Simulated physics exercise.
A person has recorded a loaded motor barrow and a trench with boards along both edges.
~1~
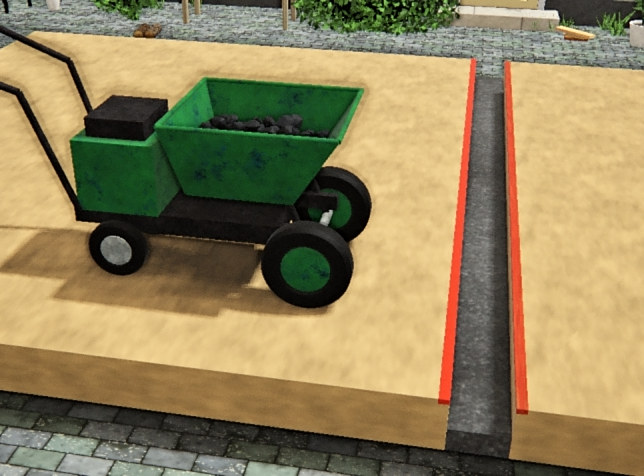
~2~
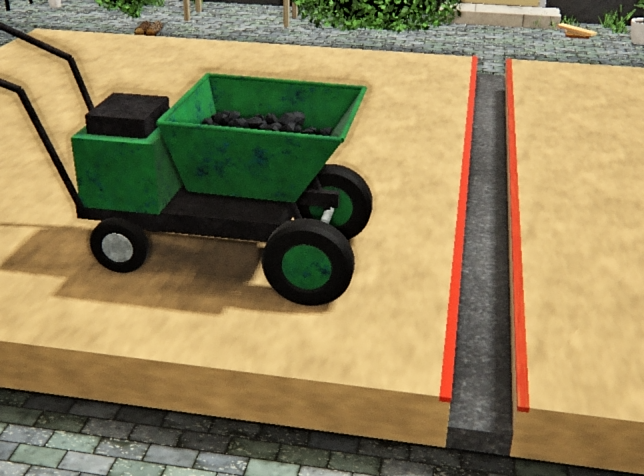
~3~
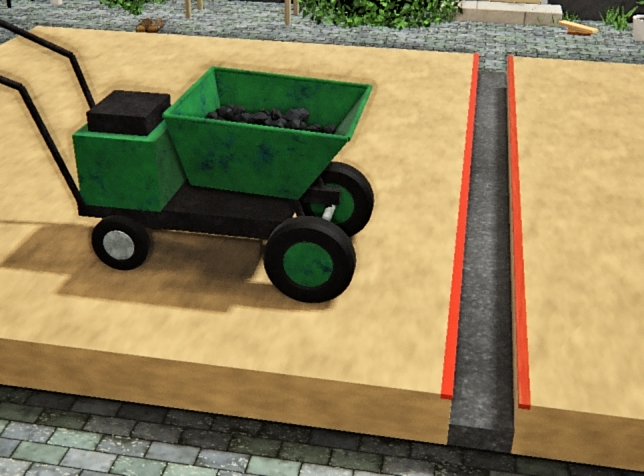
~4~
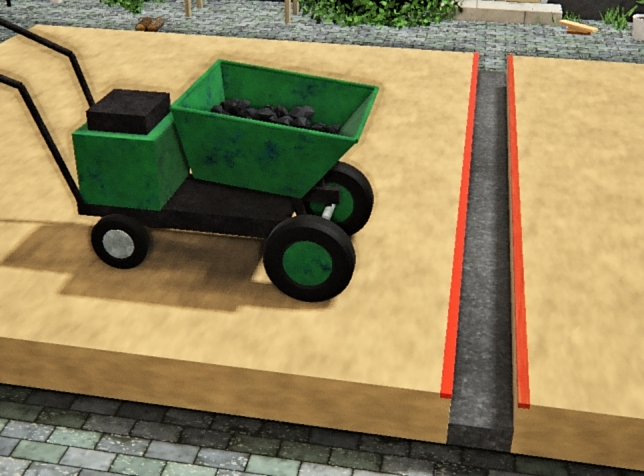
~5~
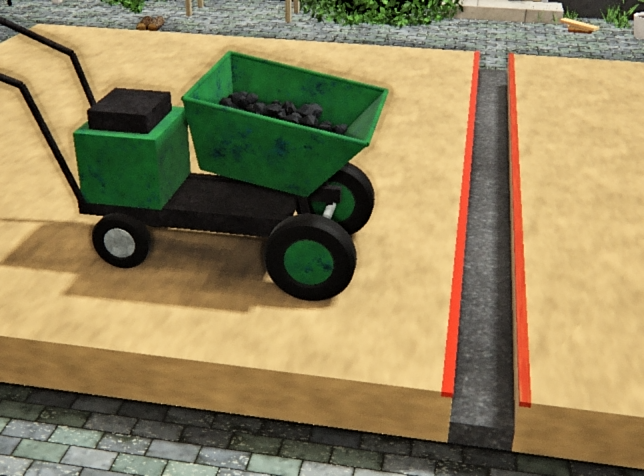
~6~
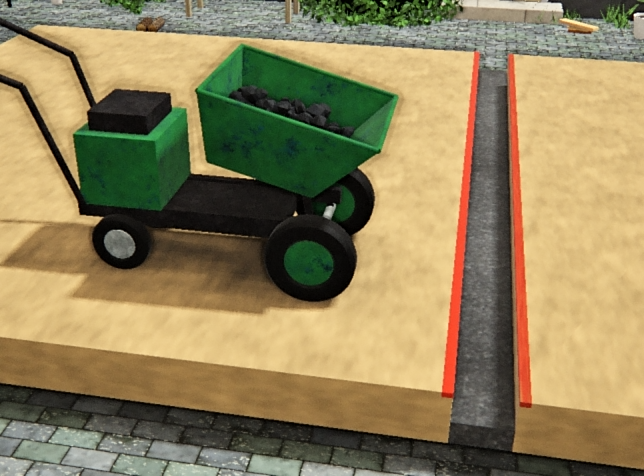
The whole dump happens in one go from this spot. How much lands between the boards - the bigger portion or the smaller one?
The bigger portion lands there.
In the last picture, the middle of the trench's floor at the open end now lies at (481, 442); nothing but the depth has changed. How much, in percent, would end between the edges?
About 100 per cent.
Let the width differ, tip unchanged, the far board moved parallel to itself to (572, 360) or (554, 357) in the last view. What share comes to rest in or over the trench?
Estimated share: Try 1 approx. 100 in a hundred, try 2 approx. 100 in a hundred.
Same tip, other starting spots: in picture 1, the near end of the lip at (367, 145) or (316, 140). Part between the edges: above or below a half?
Case one - a majority; case two - a majority.
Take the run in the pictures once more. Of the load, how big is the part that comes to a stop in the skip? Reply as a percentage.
Some 0 in a hundred.
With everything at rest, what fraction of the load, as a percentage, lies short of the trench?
Share of load: Near 5 %.
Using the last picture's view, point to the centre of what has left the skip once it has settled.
About (485, 289).
Soon after the last picture, skip tipped steeply; all in the skip.
A little later, skip tipped steeply; nearly all in the skip; a stray few in or heaped over the trench; a stray few falling.
Later still, skip tipped right over; about a quarter in the skip; a stray few short of the trench; most in or heaped over the trench; a stray few beyond it.
By the end, skip tipped right over; a small part short of the trench; most in or heaped over the trench; a small part beyond it.
